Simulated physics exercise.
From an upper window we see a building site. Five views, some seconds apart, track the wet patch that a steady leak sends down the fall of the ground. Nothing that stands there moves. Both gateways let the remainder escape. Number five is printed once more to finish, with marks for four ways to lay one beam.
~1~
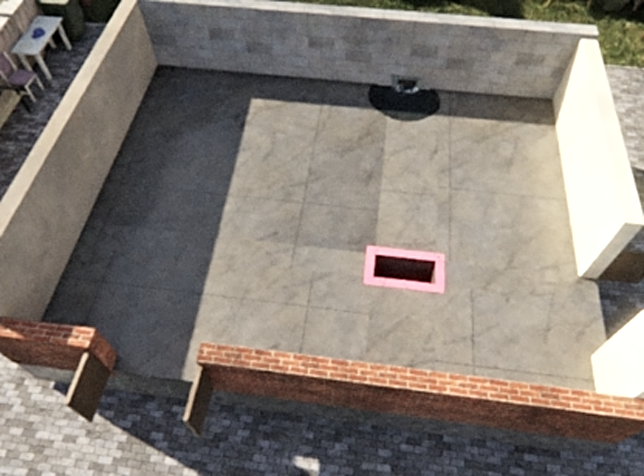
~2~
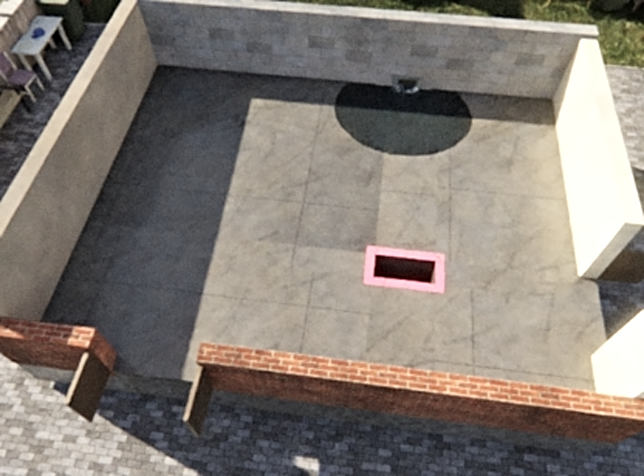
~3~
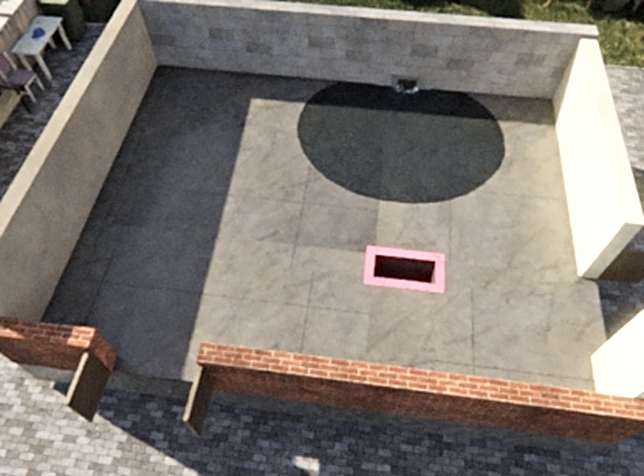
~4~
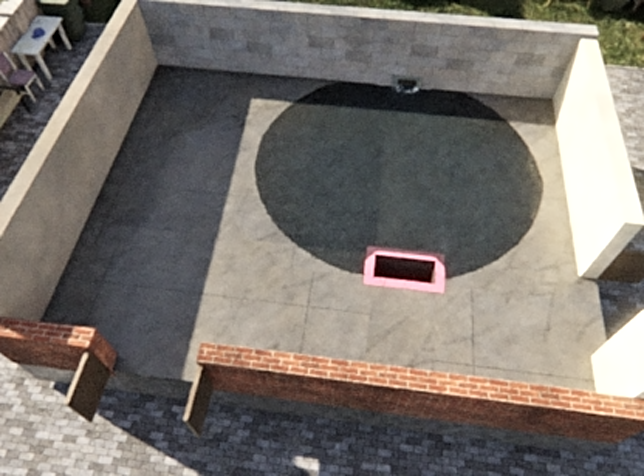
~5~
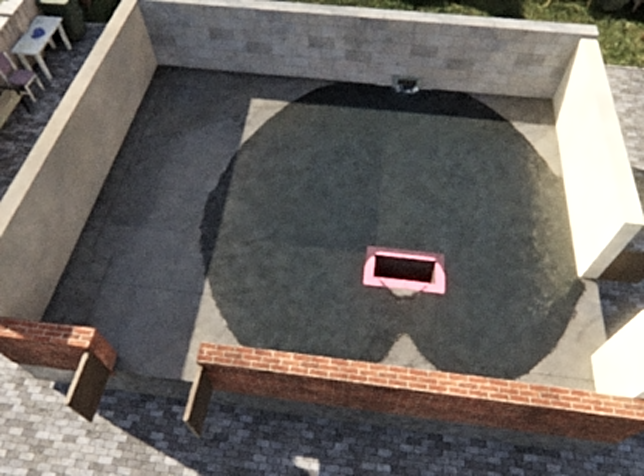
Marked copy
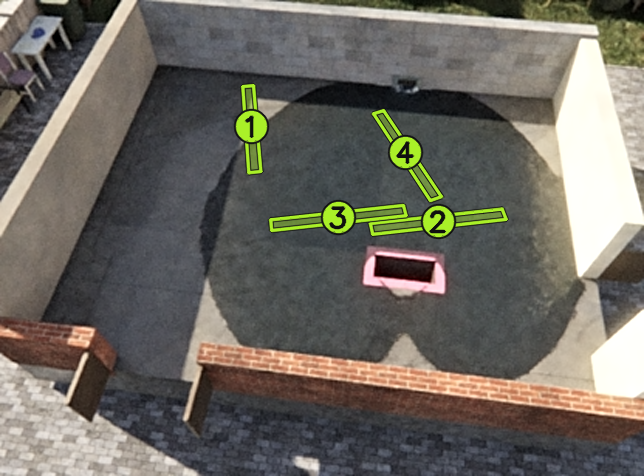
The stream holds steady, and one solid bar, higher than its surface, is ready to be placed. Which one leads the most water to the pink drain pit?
The best position is 1.
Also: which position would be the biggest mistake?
2.
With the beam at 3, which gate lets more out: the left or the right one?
The left gate.
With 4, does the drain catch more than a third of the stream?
No, it does not.
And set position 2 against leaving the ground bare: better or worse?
It is worse.
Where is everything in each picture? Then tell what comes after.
Outfall at (407, 82); pink drain pit at (405, 269); open gate at (165, 360); open gate at (585, 315); 2 % of the ground under water, visible out to (413, 116); pink drain pit still dry, in the first picture.
In the second picture, 8 % of the ground under water, visible out to (386, 149); pink drain pit still dry.
In the third picture, 17 % of the ground under water, visible out to (364, 191); pink drain pit still dry.
In the fourth picture, 32 % of the ground under water, visible out to (339, 260); pink drain pit taking water.
In the fifth picture, 51 % of the ground under water, visible out to (528, 356); pink drain pit taking water.
In lime, 1 from (248, 86) to (254, 172); 2 from (371, 228) to (504, 214); 3 from (271, 225) to (404, 210); 4 from (378, 112) to (435, 198).
With 1, about 31 % of the stream goes into the pink drain pit, about 64 % out by the gates.
With 2, about 12 % of the stream goes into the pink drain pit, about 83 % out by the gates.
With 3, about 16 % of the stream goes into the pink drain pit, about 78 % out by the gates.
With 4, about 17 % of the stream goes into the pink drain pit, about 80 % out by the gates.
